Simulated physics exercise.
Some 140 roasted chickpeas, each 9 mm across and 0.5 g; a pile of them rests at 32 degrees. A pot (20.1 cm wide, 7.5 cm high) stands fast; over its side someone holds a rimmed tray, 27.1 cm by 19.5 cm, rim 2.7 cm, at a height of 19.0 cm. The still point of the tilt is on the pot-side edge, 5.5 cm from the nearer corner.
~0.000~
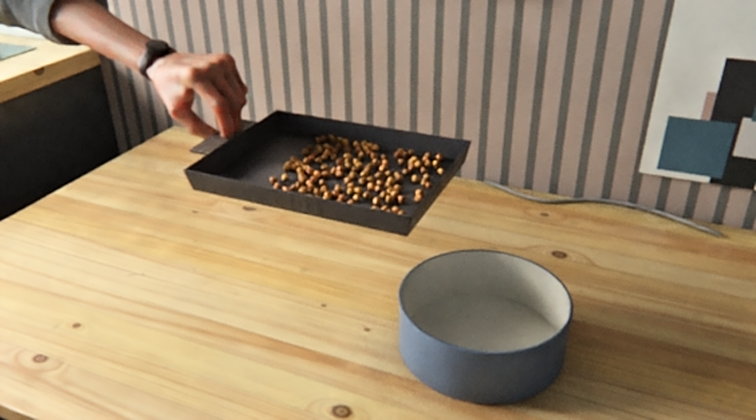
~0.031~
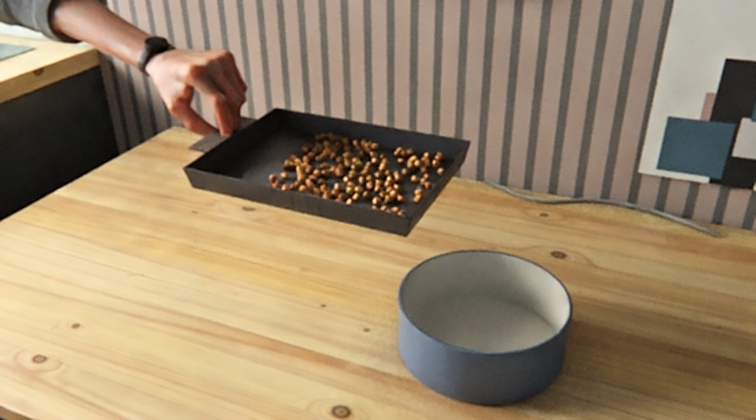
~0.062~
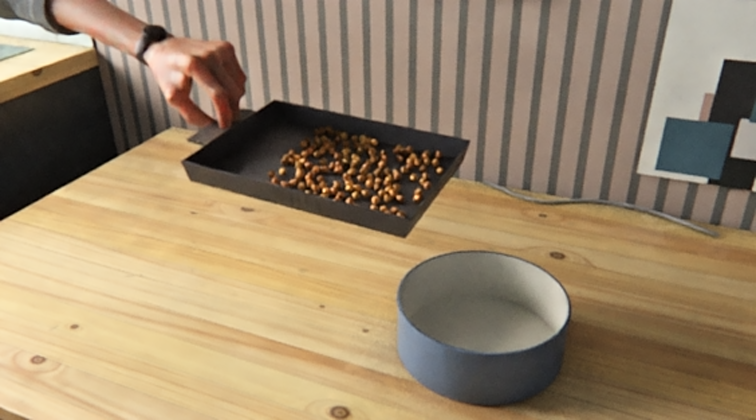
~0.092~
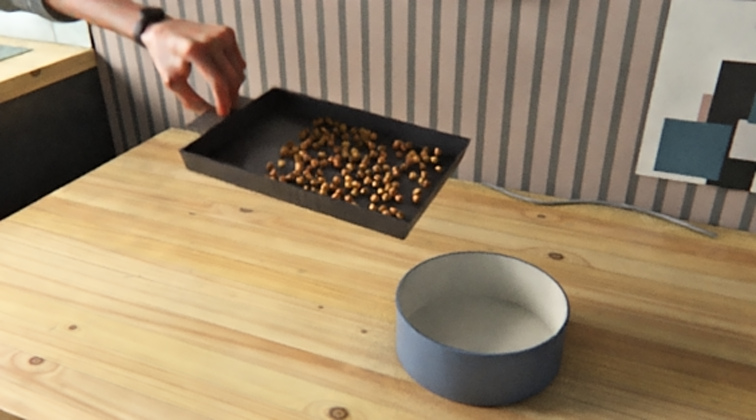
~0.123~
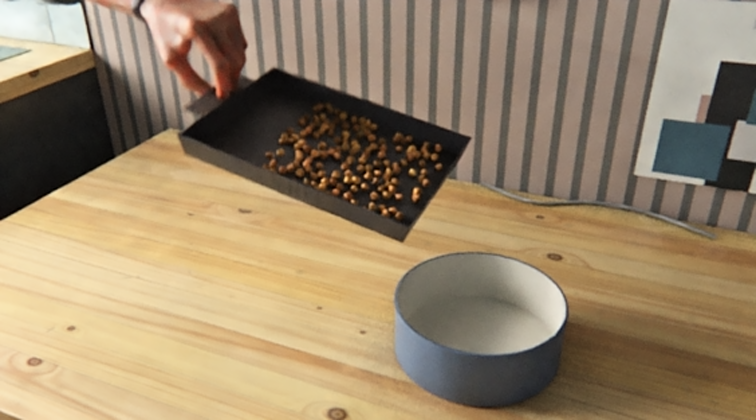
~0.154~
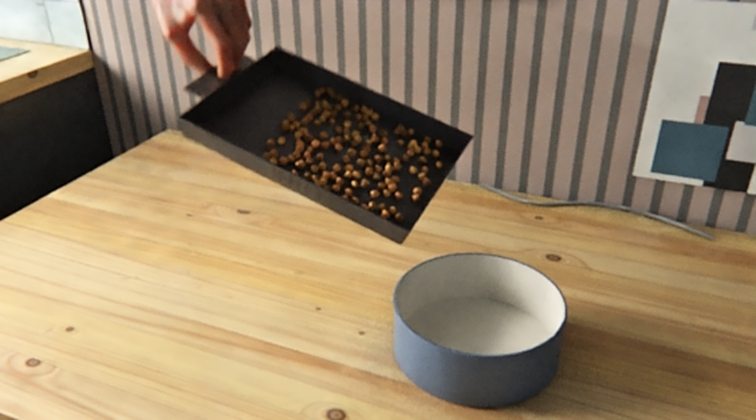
To begin with, a hand at the left holds a dark rimmed tray of small brown roasted chickpeas nearly level above a wooden table, beside a blue-grey pot. The hand then raises its end, slowly at first and then faster, tilting the tray down toward the right while the chickpeas stay bunched in place.
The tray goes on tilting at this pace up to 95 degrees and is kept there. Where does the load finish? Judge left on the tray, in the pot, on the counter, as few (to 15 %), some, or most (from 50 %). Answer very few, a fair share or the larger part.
Tray: Very few, pot: The larger part, counter: A fair share.
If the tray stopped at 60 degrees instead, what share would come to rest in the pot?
Then about 10 per cent.
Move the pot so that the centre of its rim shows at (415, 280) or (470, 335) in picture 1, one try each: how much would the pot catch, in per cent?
About 20 and 100 per cent.
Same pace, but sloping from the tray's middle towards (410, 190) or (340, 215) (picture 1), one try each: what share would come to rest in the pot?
About 90 and 5 per cent.
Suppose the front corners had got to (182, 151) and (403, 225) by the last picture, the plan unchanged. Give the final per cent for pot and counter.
Pot 20, counter 80.
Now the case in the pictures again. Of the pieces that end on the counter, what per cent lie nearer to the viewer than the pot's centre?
About 100 per cent.
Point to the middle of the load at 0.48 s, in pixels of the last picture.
Near (428, 203).
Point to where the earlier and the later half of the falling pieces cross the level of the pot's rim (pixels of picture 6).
First near (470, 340), later near (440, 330).
After 0.35 s, tilt 59 degrees; the tray holds 100 %, the pot 0 %.
After 0.48 s, tilt 85 degrees; the tray holds 100 %, the pot 0 %.
Then, at 0.74 s, tilt 95 degrees; the tray holds 10 %, the pot 55 %.
In the end, at 1.8 s, tray 0 %, pot 70 %, counter 30 %.
